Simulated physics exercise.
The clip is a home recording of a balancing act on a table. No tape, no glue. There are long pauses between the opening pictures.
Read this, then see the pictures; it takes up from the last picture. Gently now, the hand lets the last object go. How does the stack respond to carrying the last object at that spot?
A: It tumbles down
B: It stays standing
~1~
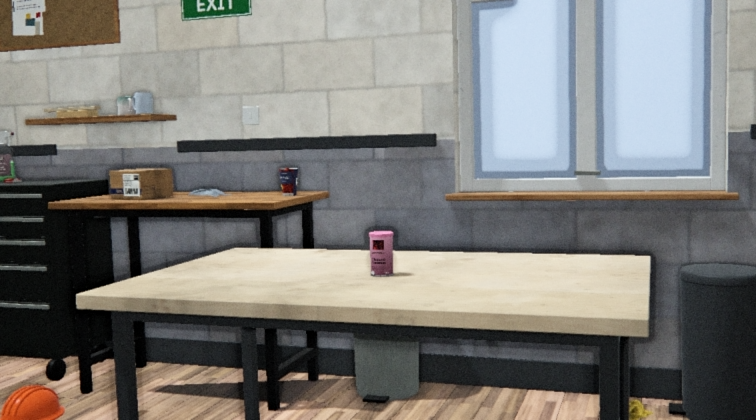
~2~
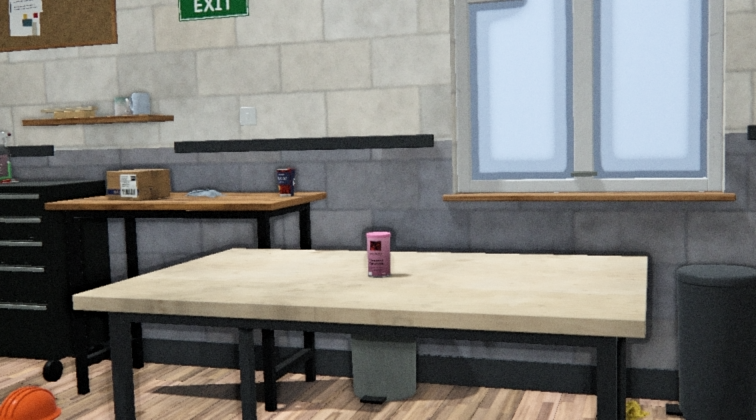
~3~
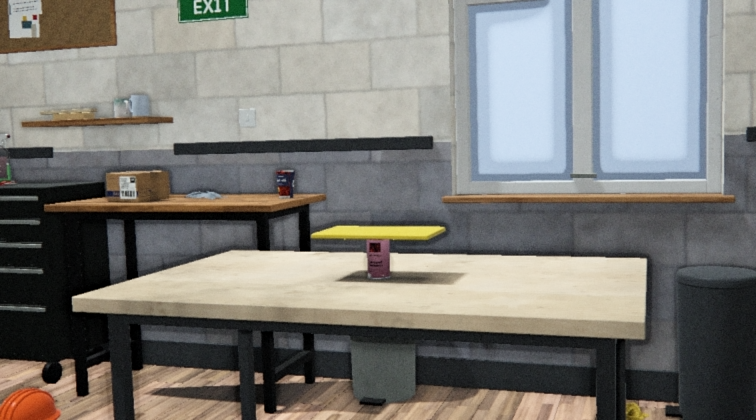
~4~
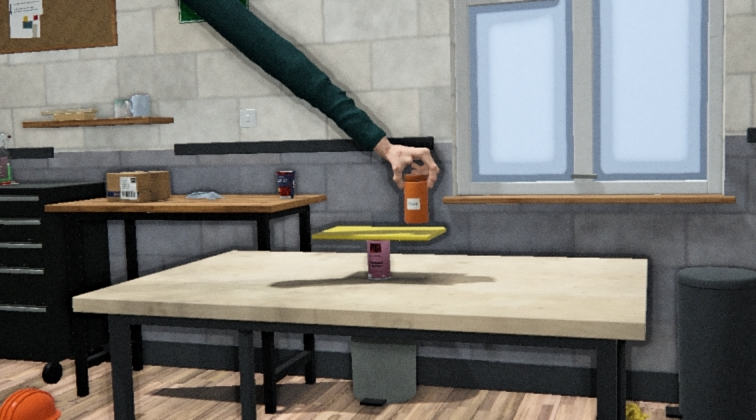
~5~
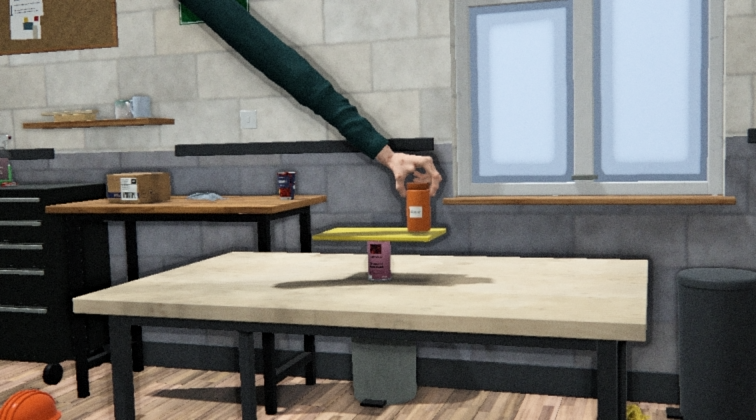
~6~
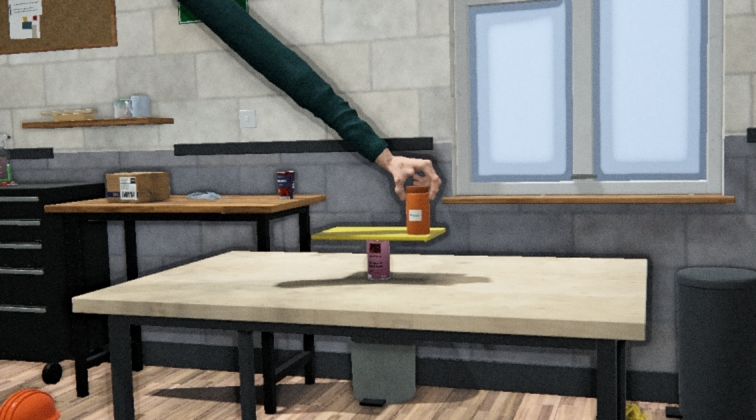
Answer: A.
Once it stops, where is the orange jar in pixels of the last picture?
It ends near (468, 269).
Then, 0.30 s on from there, orange jar now fallen; yellow lid turned 33° from how it was put.
Then, 0.50 s on from there, yellow lid turned 58° from how it was put.
Then, 0.90 s on from there, yellow lid turned 42° from how it was put.
In the end, fallen, orange jar; toppled in the stack, yellow lid; pink tin unmoved. At the end, from the last picture's camera, orange jar near (468, 269). The stack loses its balance.
